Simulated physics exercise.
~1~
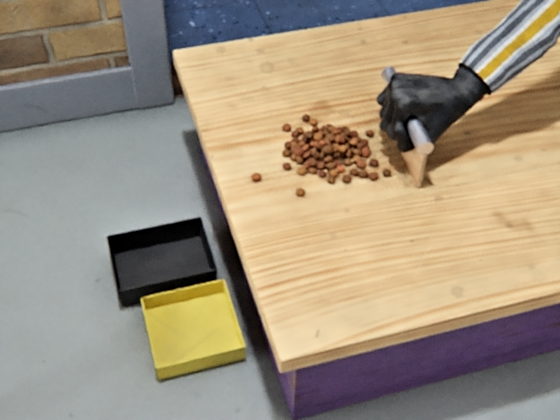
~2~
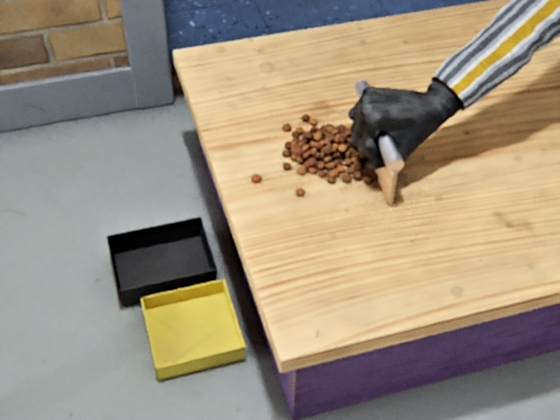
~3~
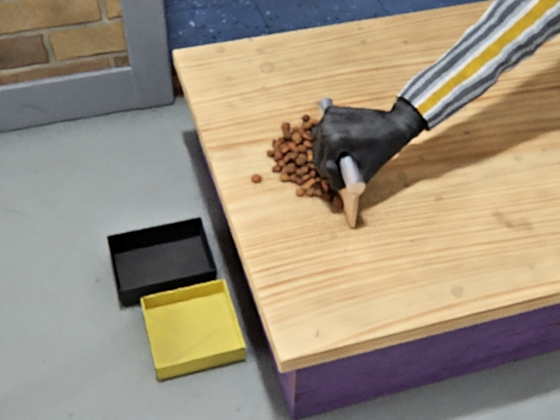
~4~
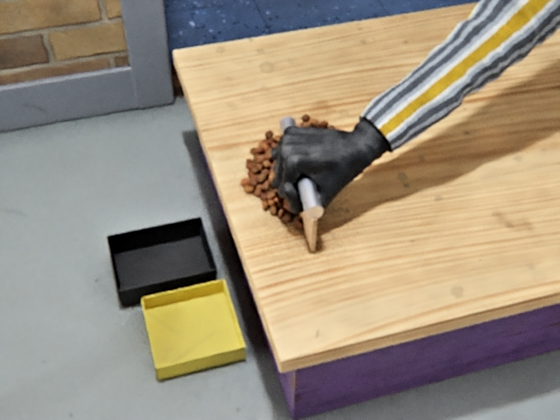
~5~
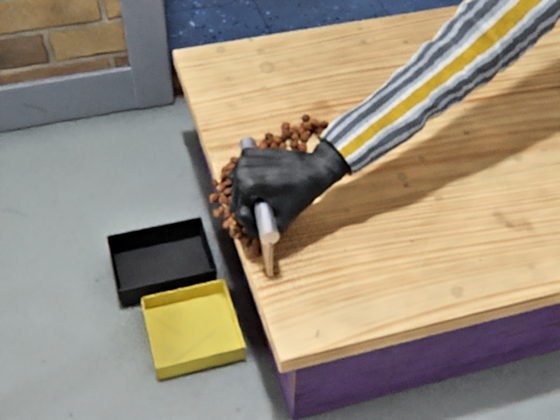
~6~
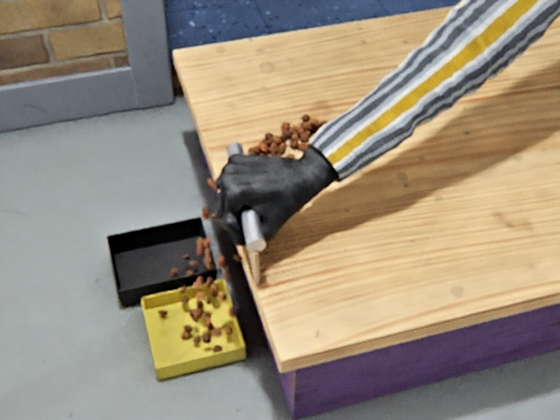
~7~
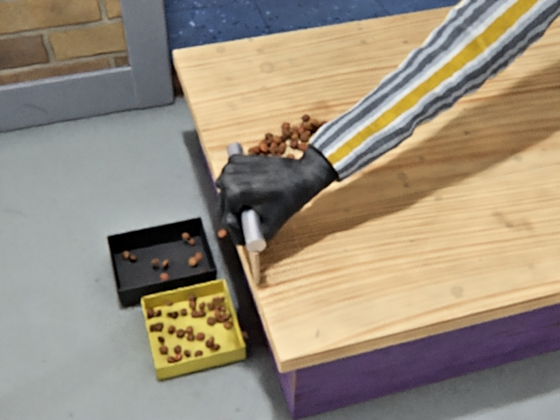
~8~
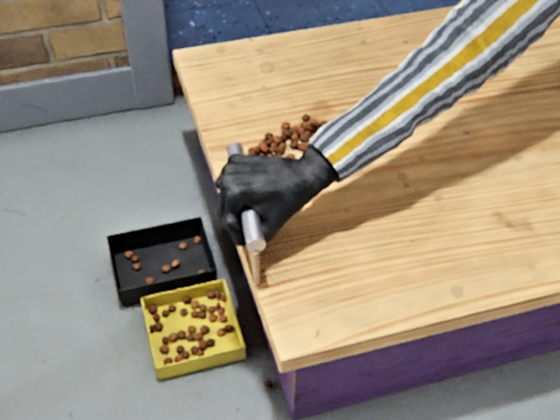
A black-gloved hand dragged a scraper left across a wooden tabletop, pushing brown kibble toward the edge, where some tumbled off, mostly into a yellow tin, with fewer pieces in the black one. The hand stopped there, leaving plenty still on top.
